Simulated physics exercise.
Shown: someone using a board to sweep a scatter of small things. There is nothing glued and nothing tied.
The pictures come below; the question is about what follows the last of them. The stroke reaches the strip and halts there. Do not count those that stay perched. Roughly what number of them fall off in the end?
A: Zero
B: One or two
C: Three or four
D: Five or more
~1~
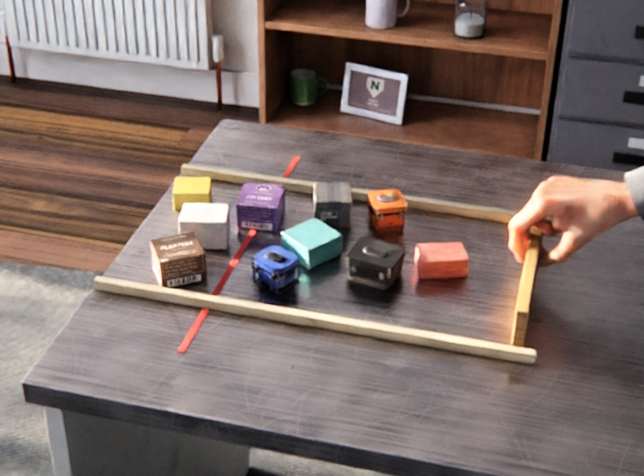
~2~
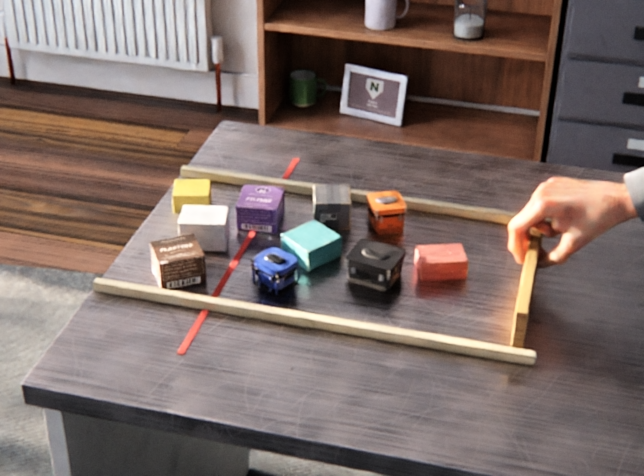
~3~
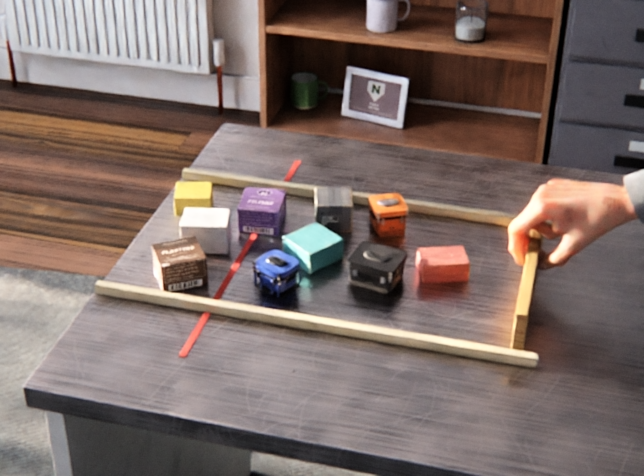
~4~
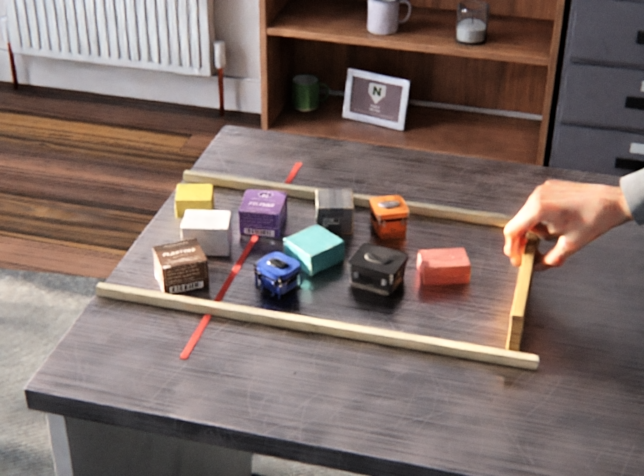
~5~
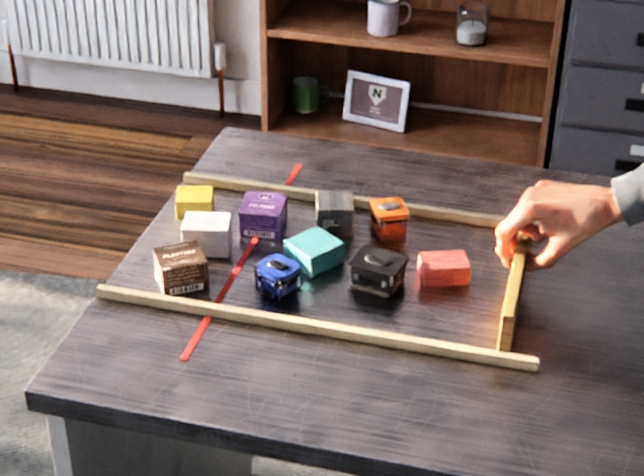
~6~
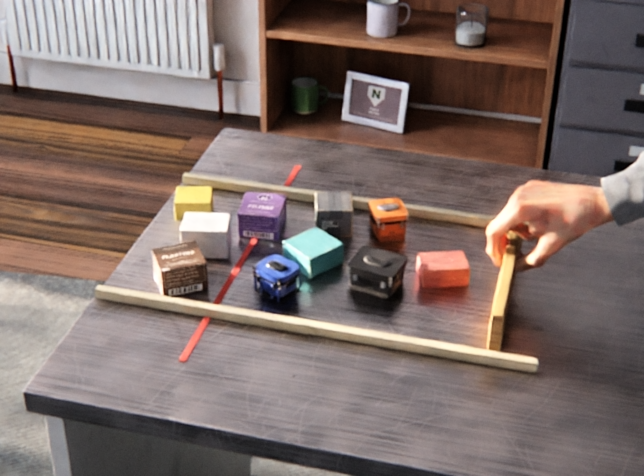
B, one or two.
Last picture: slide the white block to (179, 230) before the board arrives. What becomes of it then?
The white block holds its place.
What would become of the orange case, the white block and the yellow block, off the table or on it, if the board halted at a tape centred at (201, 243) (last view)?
In order, the orange case keeps its spot, then the white block goes off the edge, then the yellow block goes off the edge.
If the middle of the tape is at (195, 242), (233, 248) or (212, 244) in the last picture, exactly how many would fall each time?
Taken one after another, the numbers are 5, 2 and 3.
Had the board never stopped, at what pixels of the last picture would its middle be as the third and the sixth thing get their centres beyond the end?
I'd say close to (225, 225), then close to (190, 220).
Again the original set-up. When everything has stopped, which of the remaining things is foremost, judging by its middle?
It is the white block.
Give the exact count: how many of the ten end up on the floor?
Taken together, the number is 1.
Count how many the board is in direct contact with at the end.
Total: 4.
Soon after, none off yet; yellow block at rest near (194, 203); brown box at rest near (180, 269); white block at rest near (207, 236).
After that, none off yet; yellow block moving near (184, 203); brown box at rest near (180, 269); white block displaced a little near (182, 233).
In the end, the number that fall off is one or two; gone, yellow block.
